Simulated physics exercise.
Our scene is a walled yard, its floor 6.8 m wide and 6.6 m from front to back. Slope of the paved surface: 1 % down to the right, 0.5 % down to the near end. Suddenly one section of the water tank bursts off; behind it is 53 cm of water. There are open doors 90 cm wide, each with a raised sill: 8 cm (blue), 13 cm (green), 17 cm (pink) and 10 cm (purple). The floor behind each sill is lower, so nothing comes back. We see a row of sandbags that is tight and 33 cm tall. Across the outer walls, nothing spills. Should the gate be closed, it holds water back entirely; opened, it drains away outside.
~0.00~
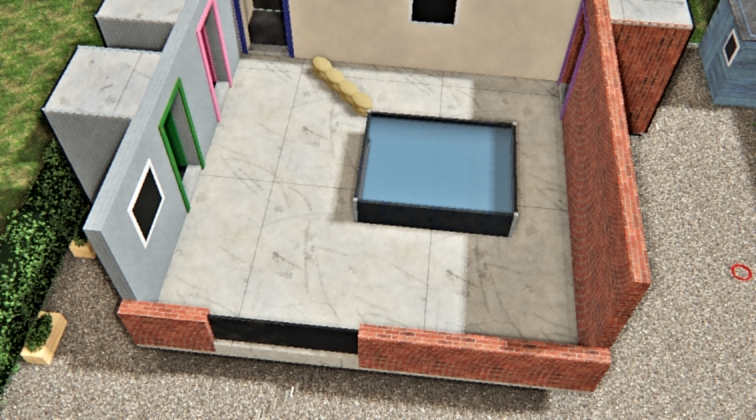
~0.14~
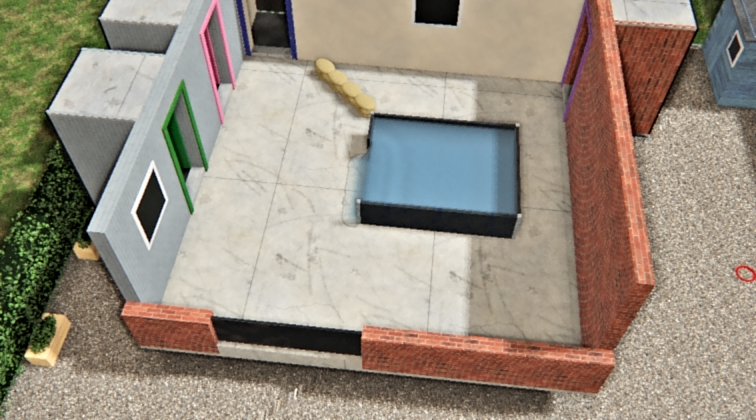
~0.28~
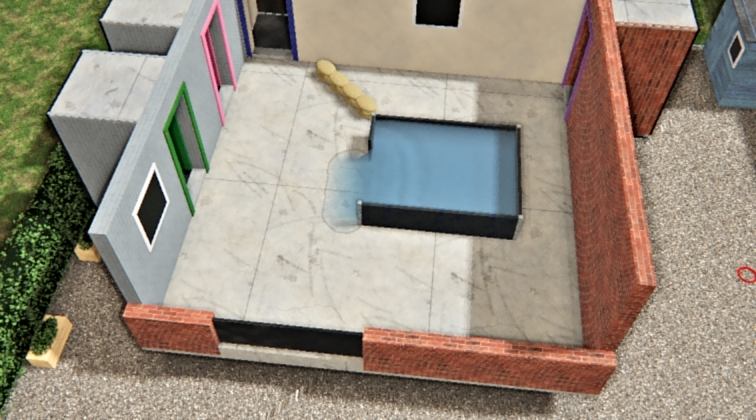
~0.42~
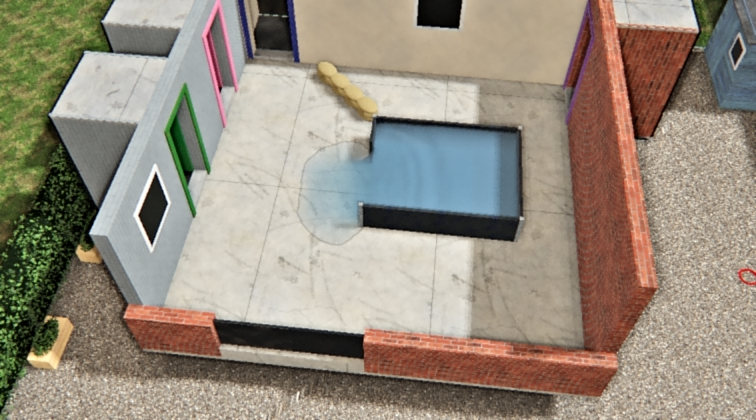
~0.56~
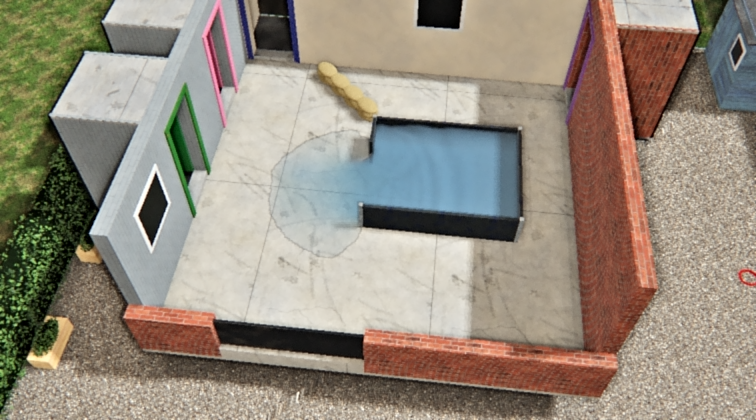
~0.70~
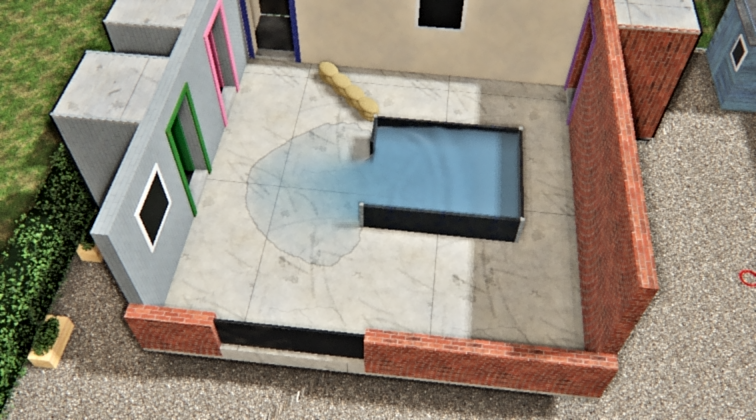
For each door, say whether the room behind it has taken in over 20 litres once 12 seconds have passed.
The blue door: Over, the green door: Over, the pink door: Not over, the purple door: Not over.
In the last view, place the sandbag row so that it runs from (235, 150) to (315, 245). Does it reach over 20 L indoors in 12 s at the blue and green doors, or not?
Result: Blue door beyond the limit; green door inside the limit.
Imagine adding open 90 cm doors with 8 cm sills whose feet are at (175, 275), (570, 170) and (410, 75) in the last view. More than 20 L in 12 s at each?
The first one exceeds it, the second one doesn't reach it, and the third one doesn't reach it.
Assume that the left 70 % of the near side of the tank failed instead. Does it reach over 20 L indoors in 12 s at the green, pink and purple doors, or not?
Then green does not exceed it, pink does not exceed it, purple exceeds it.
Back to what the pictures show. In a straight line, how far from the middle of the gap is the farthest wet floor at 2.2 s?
That comes to near 4.4 m out.
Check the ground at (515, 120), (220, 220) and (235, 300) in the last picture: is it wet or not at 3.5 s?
Respectively: Was missed, got hit, got hit.
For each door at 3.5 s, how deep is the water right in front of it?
Depths: Blue door 17 cm, green door 23 cm, pink door 14 cm, purple door 0 cm.
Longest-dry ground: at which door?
It's the purple door that comes last.
After 1.4 s water covers 25 % of the floor and is deepest (27 cm) near (357, 212); blue door not reached, green door 24 cm at the sill, 8 L in, pink door not reached, purple door not reached.
After 2.2 s water covers 35 % of the floor and is deepest (27 cm) near (358, 204); blue door not reached, green door 25 cm at the sill, 49 L in, pink door 13 cm at the sill, 0 L in, purple door not reached.
After 3.5 s water covers 40 % of the floor and is deepest (30 cm) near (158, 327); blue door 17 cm at the sill, 12 L in, green door 23 cm at the sill, 116 L in, pink door 14 cm at the sill, 0 L in, purple door not reached.
After 7.0 s water covers 75 % of the floor and is deepest (16 cm) near (575, 374); blue door 11 cm at the sill, 97 L in, green door 11 cm at the sill, 143 L in, pink door 6 cm at the sill, 0 L in, purple door not reached.
After 12.0 s water covers 90 % of the floor and is deepest (13 cm) near (575, 374); blue door 5 cm at the sill, 107 L in, green door 5 cm at the sill, 143 L in, pink door 5 cm at the sill, 0 L in, purple door 9 cm at the sill, 0 L in.
